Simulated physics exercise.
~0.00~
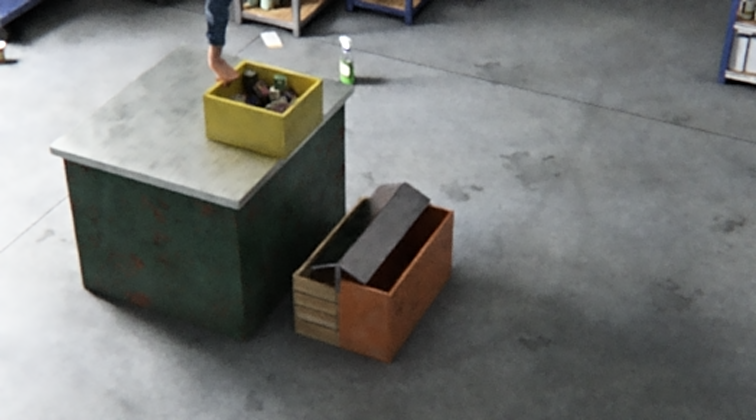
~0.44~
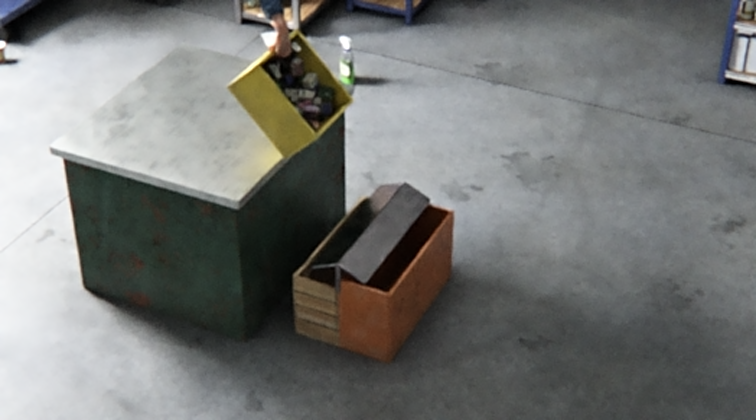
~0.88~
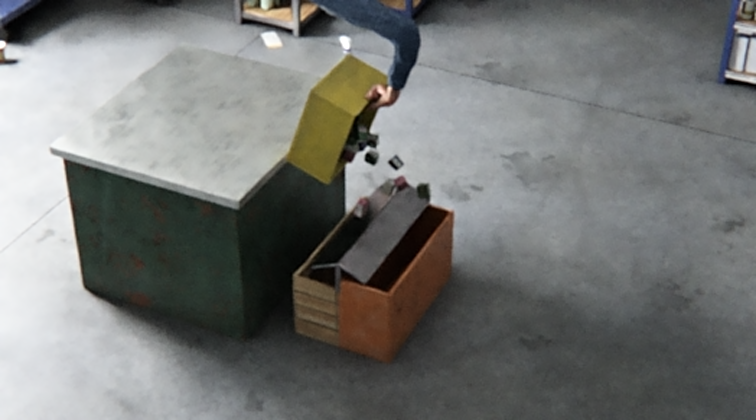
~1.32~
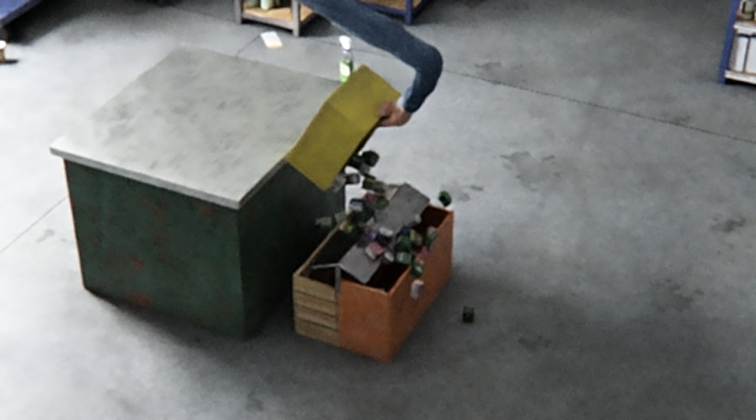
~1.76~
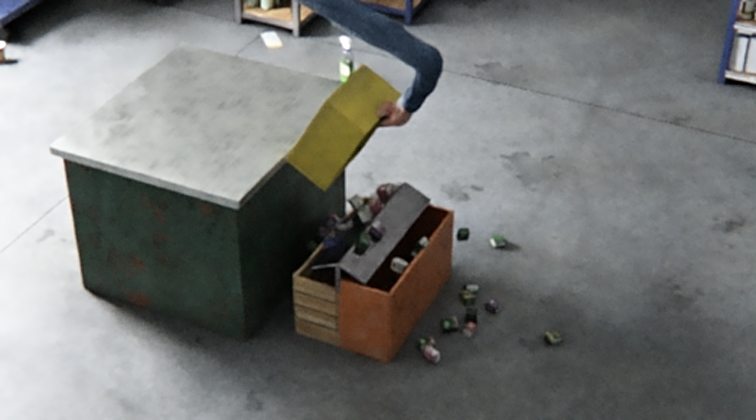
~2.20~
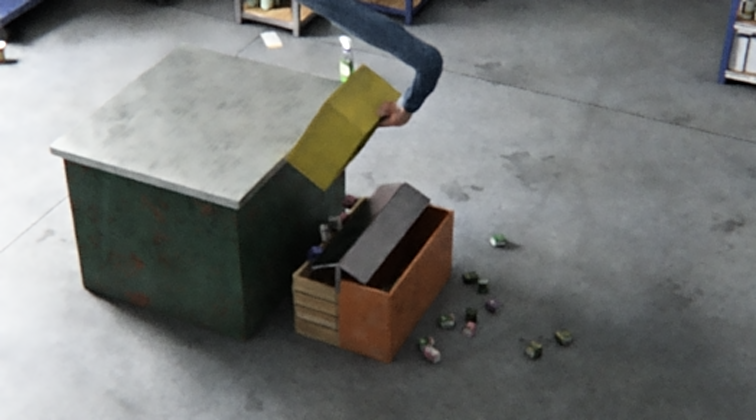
An arm tipping a yellow crate off a bench, spilling small cartons over a roofed wooden and orange box, many scattering on the floor.
